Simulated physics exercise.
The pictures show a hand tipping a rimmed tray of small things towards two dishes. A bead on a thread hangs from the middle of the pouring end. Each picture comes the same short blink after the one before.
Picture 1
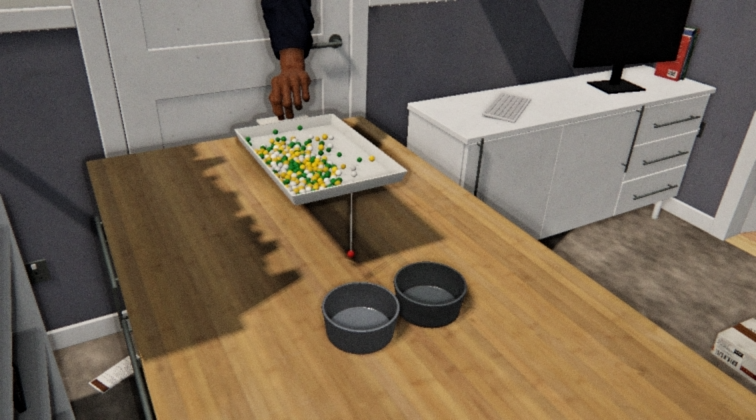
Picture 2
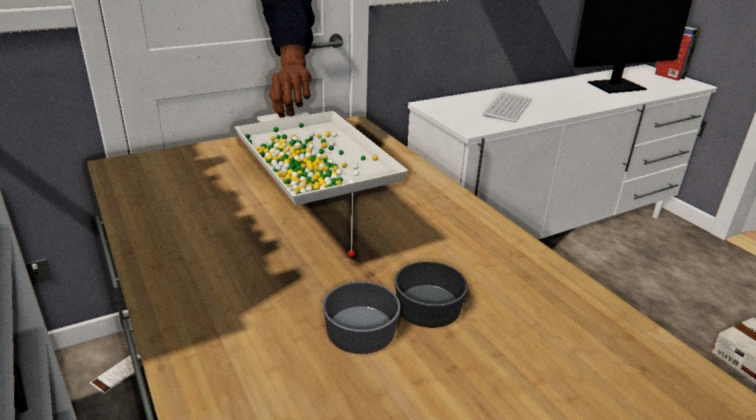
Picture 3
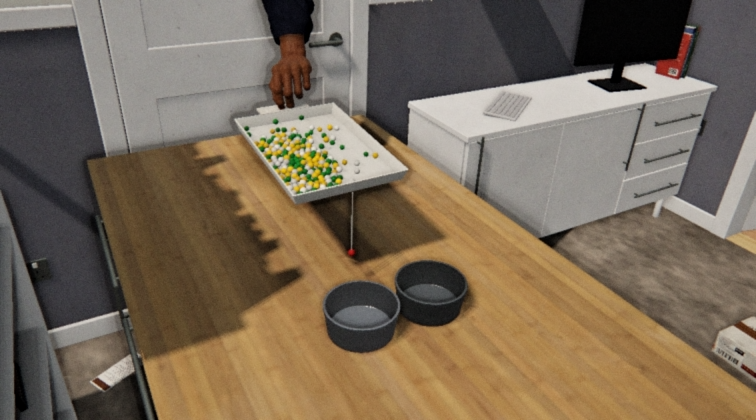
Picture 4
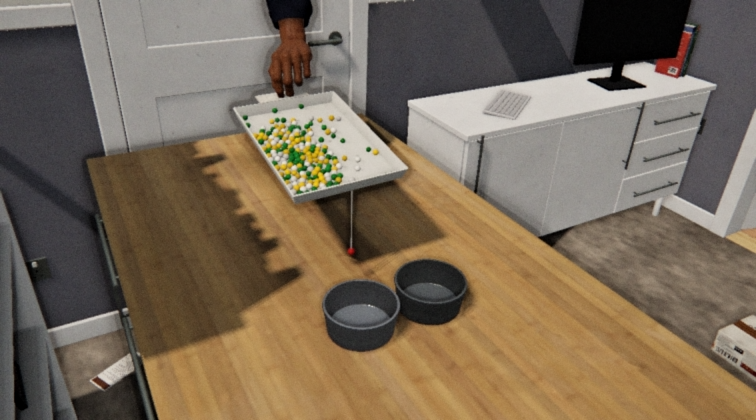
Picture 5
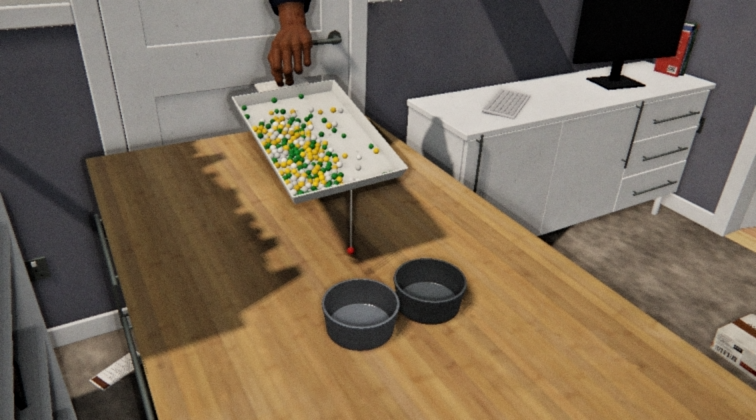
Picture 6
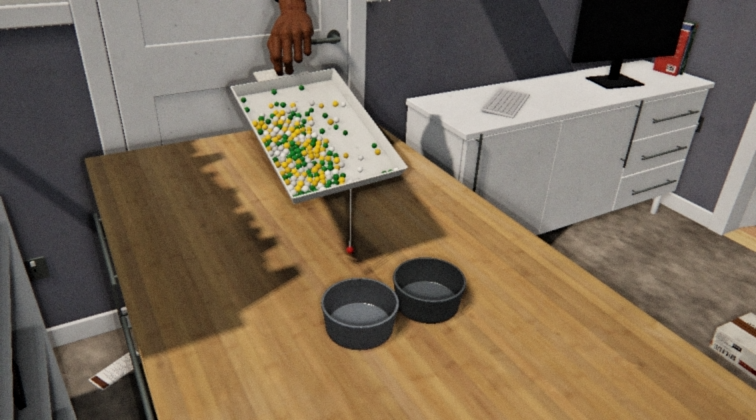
On a wooden table in a room with a white door and cabinet, a hand holds a rimmed white tray of green, yellow and white beads, nearly level, behind two dark dishes. The hand raises the tray's far end, gradually at first, then more steeply, and the beads shift and spread inside it.
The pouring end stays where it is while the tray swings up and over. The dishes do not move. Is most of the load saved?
Together they catch under half.
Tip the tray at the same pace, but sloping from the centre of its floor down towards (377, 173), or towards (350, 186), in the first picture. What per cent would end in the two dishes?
The first gives 0 %, the second 30 %.
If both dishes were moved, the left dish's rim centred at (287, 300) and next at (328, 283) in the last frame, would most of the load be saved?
First above a half, then more than half.
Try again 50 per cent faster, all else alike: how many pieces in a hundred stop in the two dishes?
Roughly 40 in a hundred.
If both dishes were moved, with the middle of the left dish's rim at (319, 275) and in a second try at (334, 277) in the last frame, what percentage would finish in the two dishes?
Near 60 % and 70 %.
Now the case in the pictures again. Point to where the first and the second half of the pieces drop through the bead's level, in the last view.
At about (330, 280), then at (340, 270).
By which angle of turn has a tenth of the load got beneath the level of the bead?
At about 70°.
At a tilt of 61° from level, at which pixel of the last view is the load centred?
Roughly at (333, 182).
Just after the last frame, tray tipped steeply; the larger part on the tray; just a few outside both; about a tenth in the air.
A moment on, tray tipped right over; about a tenth on the tray; roughly a quarter in the left dish; just a few in the right dish; roughly half outside both; roughly a quarter in the air.
Further on, tray tipped past a quarter turn; roughly a quarter in the left dish; about a tenth in the right dish; the larger part outside both.
When it is over, tray tipped past a quarter turn; roughly a quarter in the left dish; about a tenth in the right dish; the larger part outside both.
